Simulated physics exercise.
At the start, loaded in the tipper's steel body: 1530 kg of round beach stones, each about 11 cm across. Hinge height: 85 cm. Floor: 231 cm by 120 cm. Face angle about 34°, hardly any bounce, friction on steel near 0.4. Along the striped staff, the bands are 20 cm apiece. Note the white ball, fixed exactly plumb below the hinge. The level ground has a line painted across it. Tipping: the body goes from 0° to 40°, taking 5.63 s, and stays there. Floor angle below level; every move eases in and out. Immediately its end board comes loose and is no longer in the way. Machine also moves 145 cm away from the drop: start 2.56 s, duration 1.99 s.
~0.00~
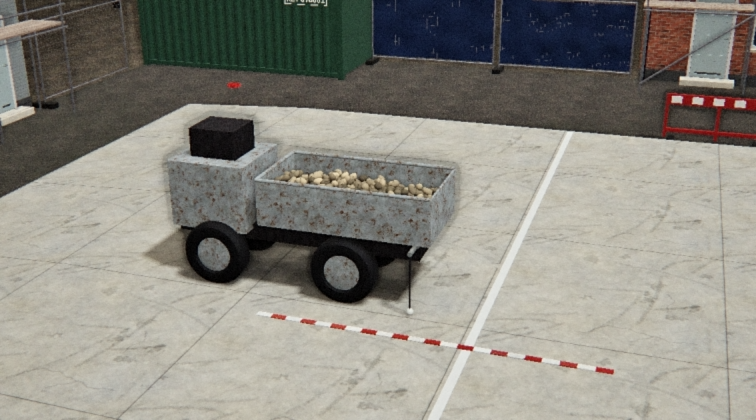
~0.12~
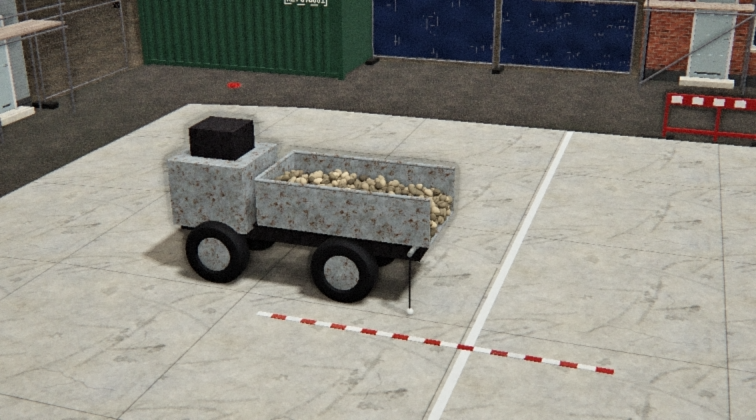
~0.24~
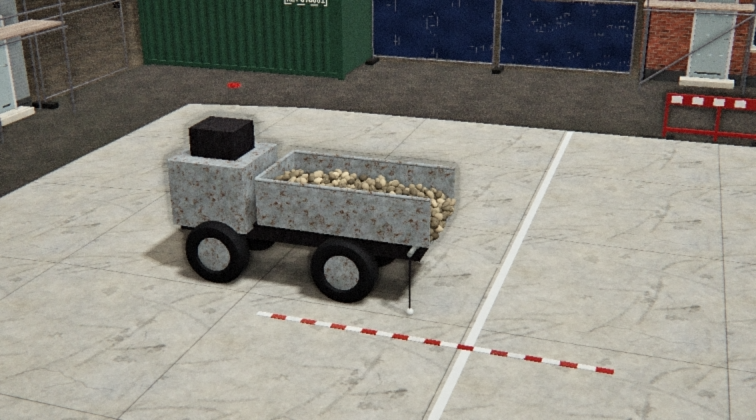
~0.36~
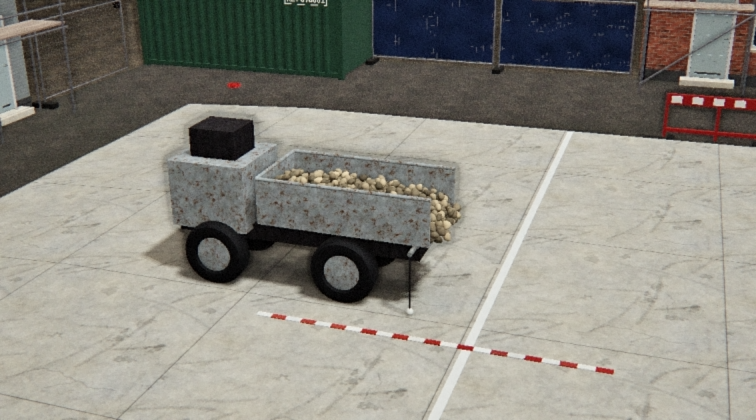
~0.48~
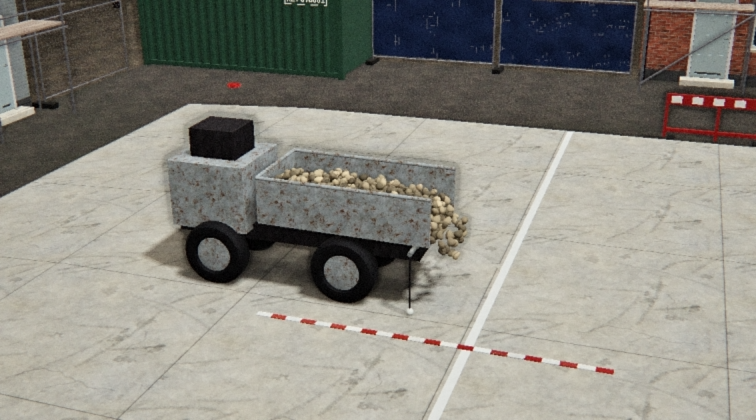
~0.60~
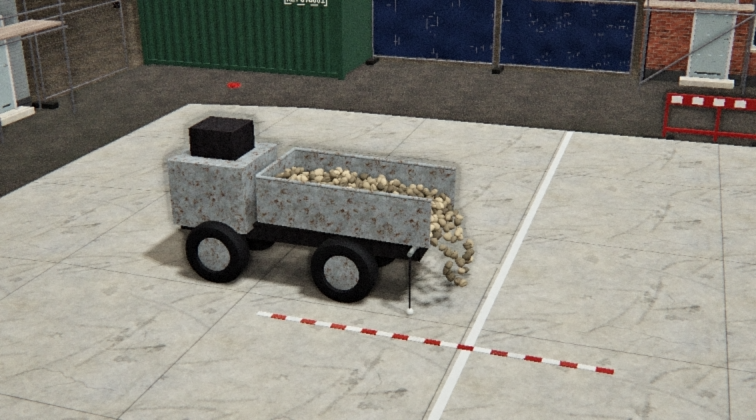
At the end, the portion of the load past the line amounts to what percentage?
It amounts to roughly 15 per cent.
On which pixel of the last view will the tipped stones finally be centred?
I'd point to around (436, 287).
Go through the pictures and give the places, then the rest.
The body is at 0°, its lip at (429, 247); the top of the load is at (323, 180), in the first frame.
The body is at 0°, its lip at (429, 247); the top of the load is at (323, 180); the stones move at 0.0 m/s on average, in the second frame.
Lip at (429, 247), floor tilted 0°, highest stones at (314, 178); 1 % has left, in the third frame.
The body is at 0°, its lip at (429, 247); the top of the load is at (314, 178); 2 % has left, in the fourth frame.
The body is at 1°, its lip at (429, 247); the top of the load is at (315, 177); 3 % has left, in the fifth frame.
The body is at 1°, its lip at (430, 247); the top of the load is at (315, 176); 4 % has left, in the sixth frame.
After 4.2 s the floor is at 34°; 6 % in the body, 78 % short of the line, 16 % past the line; the foremost stones are at (568, 305).
After 5.7 s the floor is at 40°; 0 % in the body, 84 % short of the line, 16 % past the line; the foremost stones are at (568, 305).
After 6.1 s the floor is at 40°; 0 % in the body, 84 % short of the line, 16 % past the line; the foremost stones are at (568, 305).
After 9.2 s the floor is at 40°; 0 % in the body, 84 % short of the line, 16 % past the line; the foremost stones are at (568, 305).
